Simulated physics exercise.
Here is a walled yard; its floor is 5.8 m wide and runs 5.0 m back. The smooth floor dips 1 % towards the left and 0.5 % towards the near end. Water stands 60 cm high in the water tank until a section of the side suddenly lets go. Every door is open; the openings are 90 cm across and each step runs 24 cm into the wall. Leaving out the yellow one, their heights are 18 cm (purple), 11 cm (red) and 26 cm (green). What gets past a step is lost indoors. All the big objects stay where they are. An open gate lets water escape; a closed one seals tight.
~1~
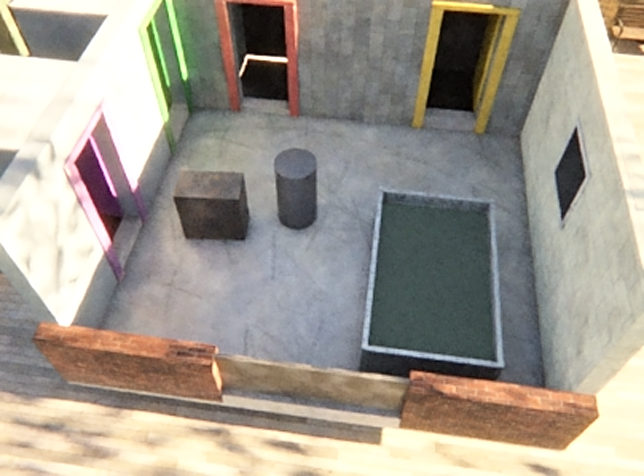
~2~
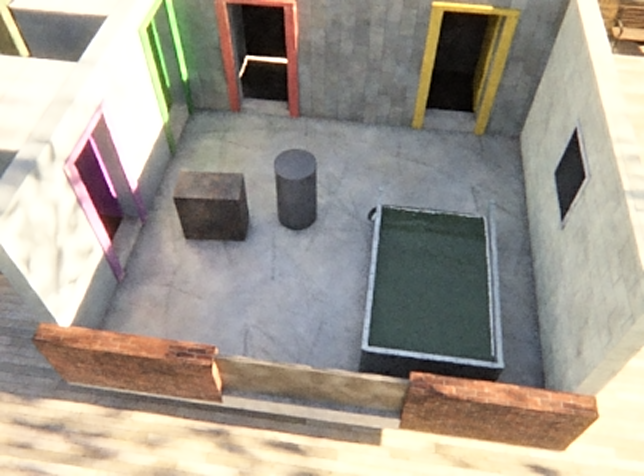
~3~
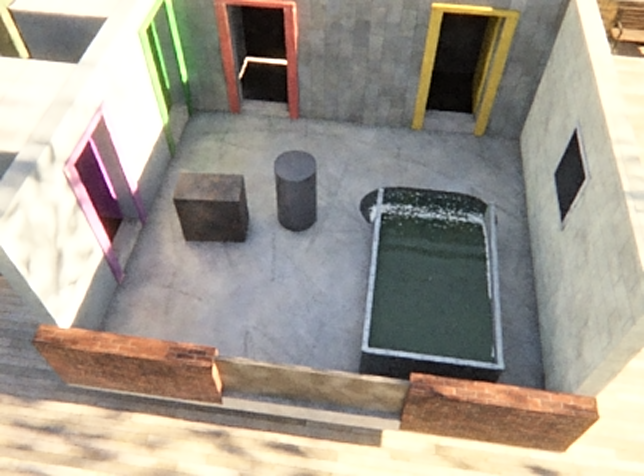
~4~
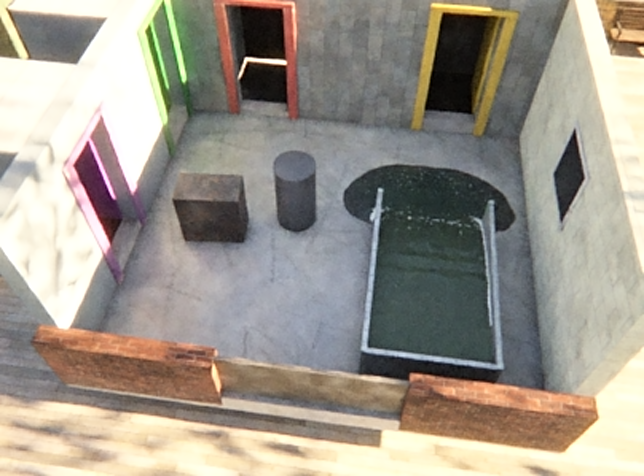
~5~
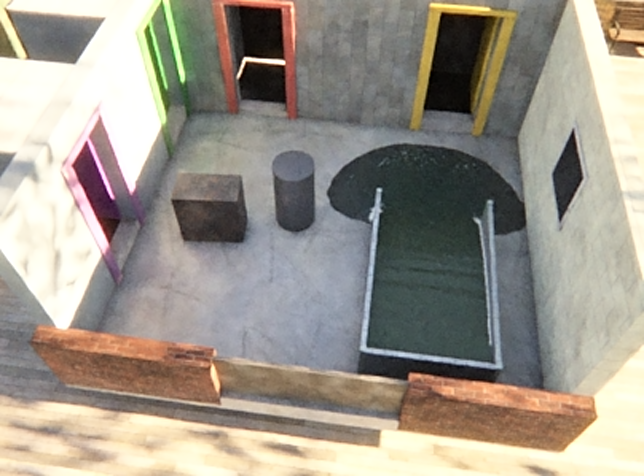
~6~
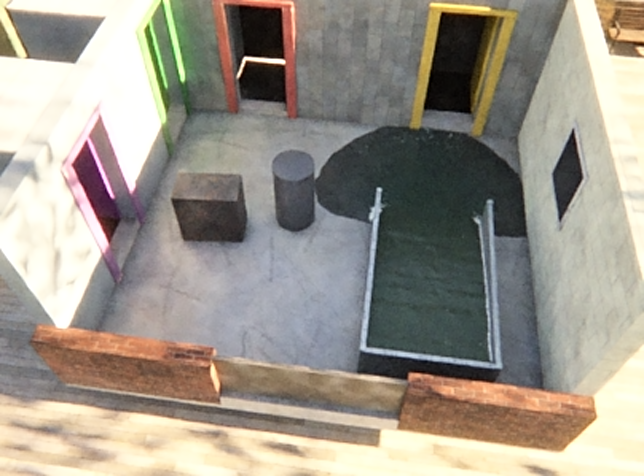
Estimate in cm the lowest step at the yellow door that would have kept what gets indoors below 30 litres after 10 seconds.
At least 27 cm or so.
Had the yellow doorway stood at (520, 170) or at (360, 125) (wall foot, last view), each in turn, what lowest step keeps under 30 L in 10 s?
Roughly 20 and 19 cm.
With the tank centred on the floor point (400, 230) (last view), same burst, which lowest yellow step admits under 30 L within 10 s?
Some 30 cm.
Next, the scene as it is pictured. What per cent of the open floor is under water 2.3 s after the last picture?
Some 45 per cent of it.
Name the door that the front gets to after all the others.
It is the purple one.
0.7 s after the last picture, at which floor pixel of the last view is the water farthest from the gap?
Near (297, 129).
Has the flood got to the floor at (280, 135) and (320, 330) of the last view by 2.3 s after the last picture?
In turn: Under water, not reached.
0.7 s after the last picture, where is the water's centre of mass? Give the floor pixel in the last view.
At about (422, 248).
Then, 0.7 s after the last picture water covers 30 % of the floor, deepest (36 cm) near (506, 141); 32 cm at the yellow door, 10 litres in over its 23 cm step.
Then, 2.3 s after the last picture water covers 45 % of the floor, deepest (28 cm) near (432, 134); 27 cm at the yellow door, 60 litres in over its 23 cm step.
Then, 9.3 s after the last picture water covers 95 % of the floor, deepest (12 cm) near (84, 360); 3 cm at the yellow door, 66 litres in over its 23 cm step.
At the yellow door as built, the water peaked near 33 cm, 1.7 s after the last picture.
Run again over the same 10 s with other heights there, 74 litres in over 22.5 cm, 8 litres over 30.5 cm. The limit of 30 litres is kept from about 27 cm up.
